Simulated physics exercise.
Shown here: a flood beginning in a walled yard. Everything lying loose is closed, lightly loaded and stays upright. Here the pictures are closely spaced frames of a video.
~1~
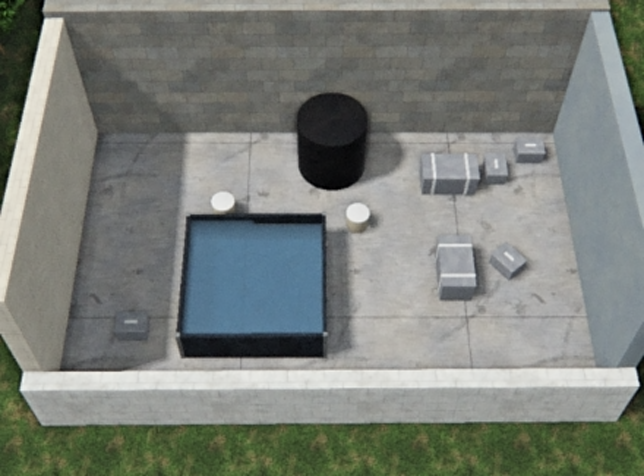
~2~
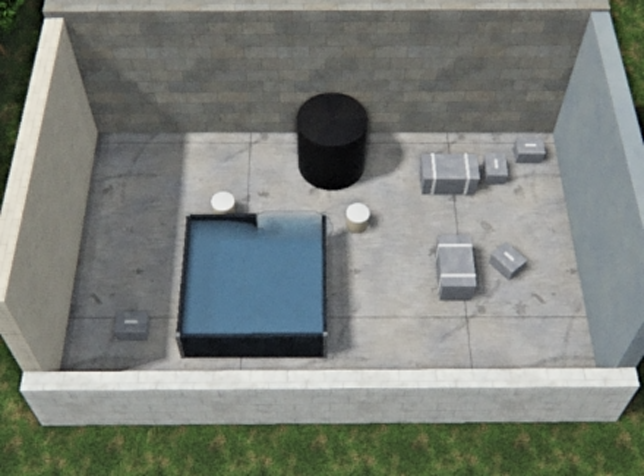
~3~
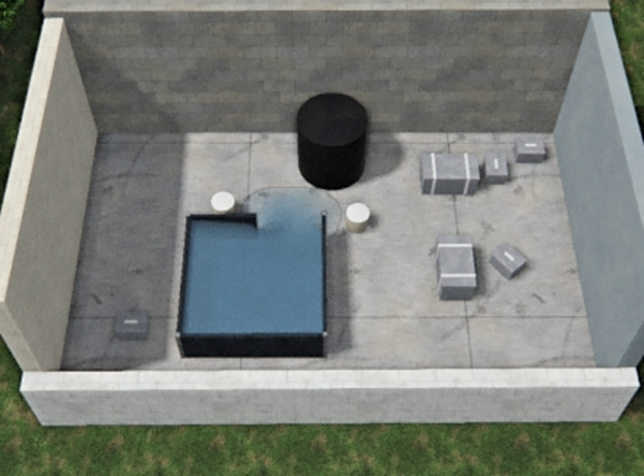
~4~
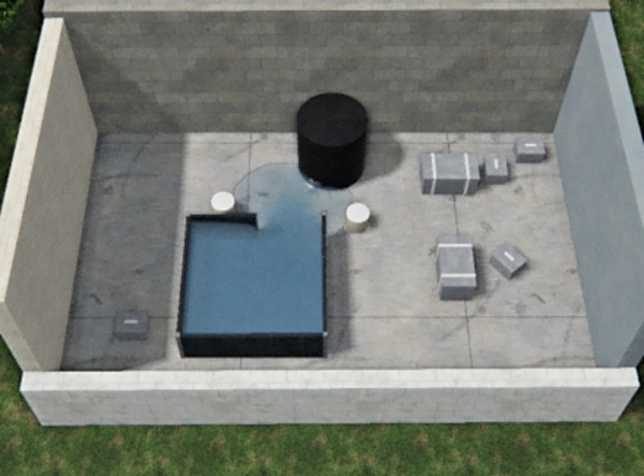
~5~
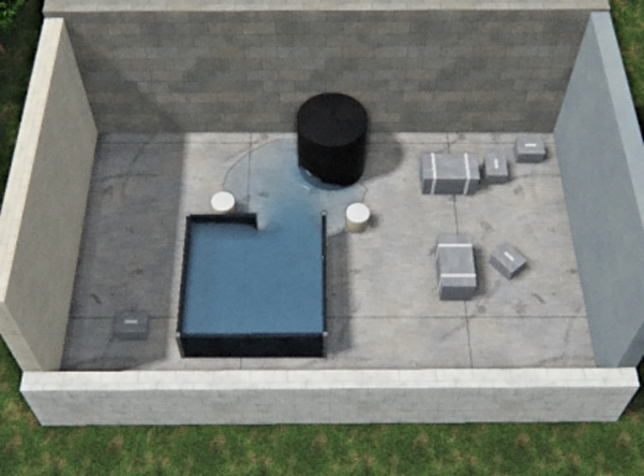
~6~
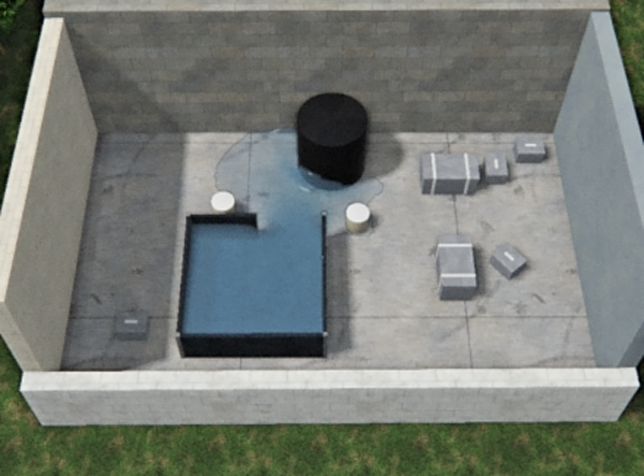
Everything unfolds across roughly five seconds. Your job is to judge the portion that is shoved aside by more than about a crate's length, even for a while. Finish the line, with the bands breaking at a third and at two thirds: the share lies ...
The share lies between a third and two thirds.
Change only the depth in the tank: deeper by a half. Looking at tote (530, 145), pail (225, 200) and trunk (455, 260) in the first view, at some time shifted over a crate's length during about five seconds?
Object 1: Covered it. Object 2: Didn't cover it. Object 3: Covered it.
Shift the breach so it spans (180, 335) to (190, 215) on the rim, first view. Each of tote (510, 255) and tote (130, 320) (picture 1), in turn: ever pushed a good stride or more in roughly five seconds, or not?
The first: Stayed short; the second: Cleared that distance.
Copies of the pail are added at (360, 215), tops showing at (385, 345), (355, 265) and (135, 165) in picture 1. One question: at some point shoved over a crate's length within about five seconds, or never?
Stays put, stays put, shoved clear.
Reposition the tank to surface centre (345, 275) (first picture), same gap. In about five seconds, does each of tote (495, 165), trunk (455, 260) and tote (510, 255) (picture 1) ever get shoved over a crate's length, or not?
The three, one by one: Past that mark, short of that and past that mark.
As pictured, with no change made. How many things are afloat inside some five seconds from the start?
4.
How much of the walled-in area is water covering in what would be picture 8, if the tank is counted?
Reading: About 25 %.
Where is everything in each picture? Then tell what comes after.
In the first frame, a pail at (358, 213) rests on the ground; a trunk at (457, 260), on the bottom; 0 of 8 have shifted.
In the second frame, a pail at (358, 213) rests on the ground; a trunk at (457, 260), on the bottom; 0 of 8 have shifted.
In the third frame, a pail at (358, 213) rests on the ground; a trunk at (457, 260) rests on the ground; 0 of 8 have shifted.
In the fourth frame, a pail at (358, 213), on the bottom; a trunk at (457, 260), on the bottom; 0 of 8 have shifted.
In the fifth frame, a pail at (358, 213) rests on the ground; a trunk at (457, 260) rests on the ground; 0 of 8 have shifted.
In the sixth frame, a pail at (358, 213) rests on the ground; a trunk at (457, 260), on the bottom; 0 of 8 have shifted.
A moment on, 0 of 8 are well off their spots; 0 afloat.
Next, 0 of 8 are well off their spots; 1 afloat.
Later, 2 of 8 are well off their spots; 3 afloat.
In the end, 4 of 8 are well off their spots, and 4 have been at some point; 4 afloat.
